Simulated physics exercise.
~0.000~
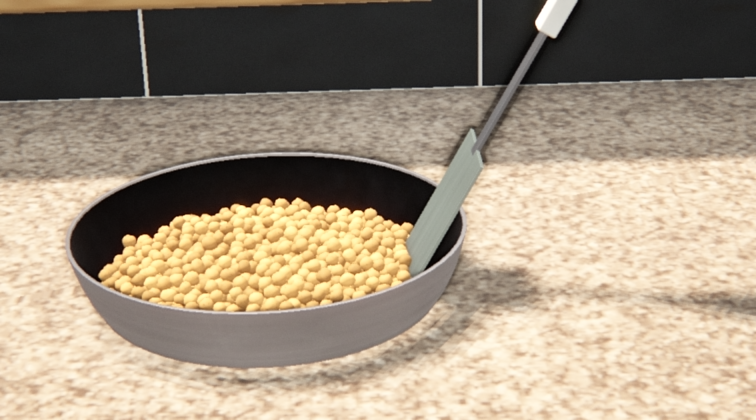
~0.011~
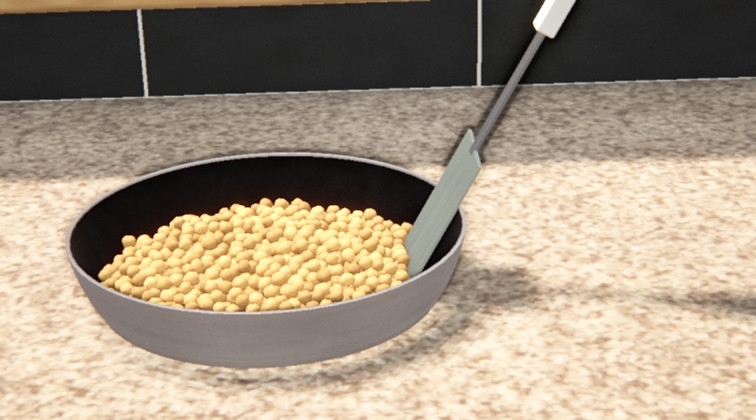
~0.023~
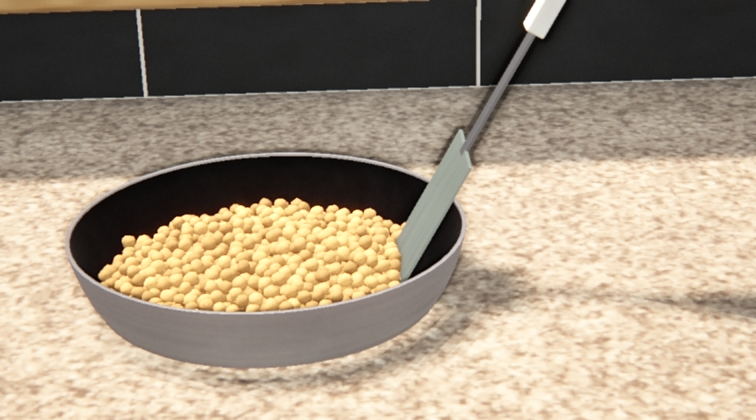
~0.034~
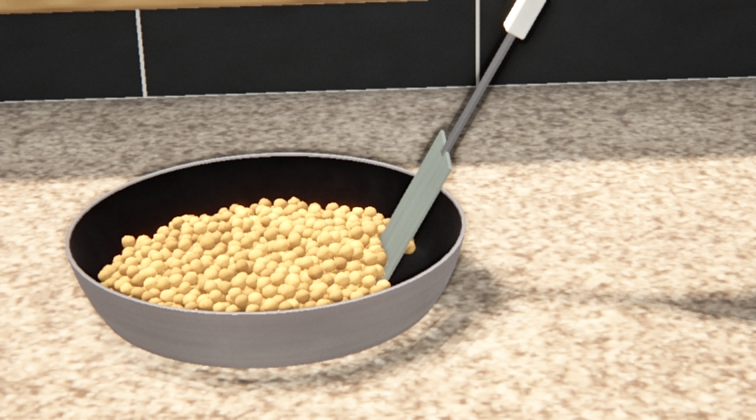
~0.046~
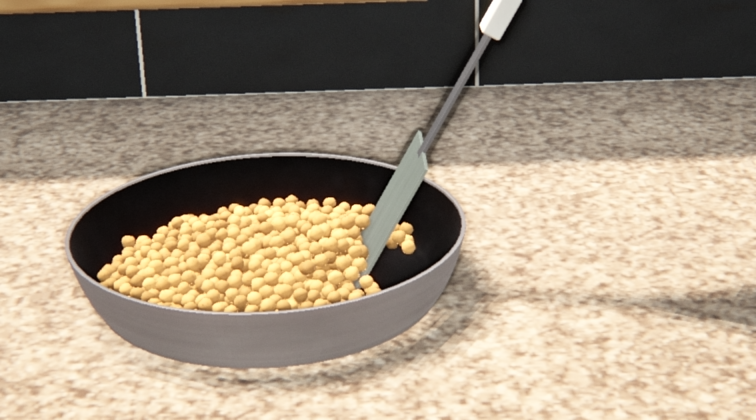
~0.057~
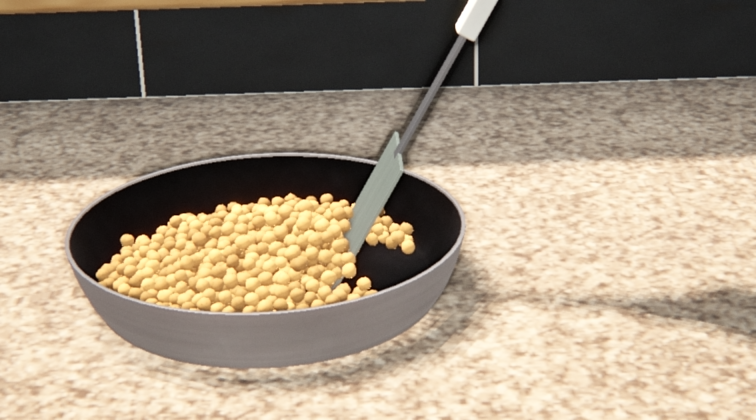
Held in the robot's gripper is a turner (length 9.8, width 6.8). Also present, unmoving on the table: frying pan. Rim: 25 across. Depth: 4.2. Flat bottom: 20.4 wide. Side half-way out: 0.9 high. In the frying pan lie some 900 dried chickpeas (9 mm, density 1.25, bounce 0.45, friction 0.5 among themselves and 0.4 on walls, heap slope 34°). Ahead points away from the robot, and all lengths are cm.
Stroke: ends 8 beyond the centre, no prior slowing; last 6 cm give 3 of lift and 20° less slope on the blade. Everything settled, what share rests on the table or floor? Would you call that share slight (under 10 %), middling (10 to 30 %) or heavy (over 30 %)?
It is middling.
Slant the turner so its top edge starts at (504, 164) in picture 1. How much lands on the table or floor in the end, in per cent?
About 15 per cent.
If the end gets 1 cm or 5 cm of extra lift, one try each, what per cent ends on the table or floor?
Roughly 10 % and then 20 %.
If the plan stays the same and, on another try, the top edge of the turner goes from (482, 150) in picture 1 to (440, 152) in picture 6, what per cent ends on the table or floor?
It works out to about 5 %, more or less.
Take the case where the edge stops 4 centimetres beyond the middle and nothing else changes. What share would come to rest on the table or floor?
In that case about 10 percent ends on the table or floor.
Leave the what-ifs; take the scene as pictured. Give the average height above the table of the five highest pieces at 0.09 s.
Somewhere near 6 cm, I'd say.
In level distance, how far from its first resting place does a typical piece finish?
Some 3 cm.
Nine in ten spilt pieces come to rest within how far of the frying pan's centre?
Radial distance: Approx. 65 cm.
After 0.09 s, sloping 61°, highest piece 7 above the table; 900 in the frying pan.
After 0.11 s, sloping 56°, highest piece 8 above the table; 900 in the frying pan.
After 0.33 s, sloping 41°, highest piece 5 above the table; 757 in the frying pan, 141 on the table or floor, 2 on the blade or in flight.
After 1.38 s, sloping 41°, highest piece 5 above the table; 757 in the frying pan, 143 on the table or floor.
At rest, 757 in the frying pan, 143 on the table or floor. That is 16 % on the table or floor.
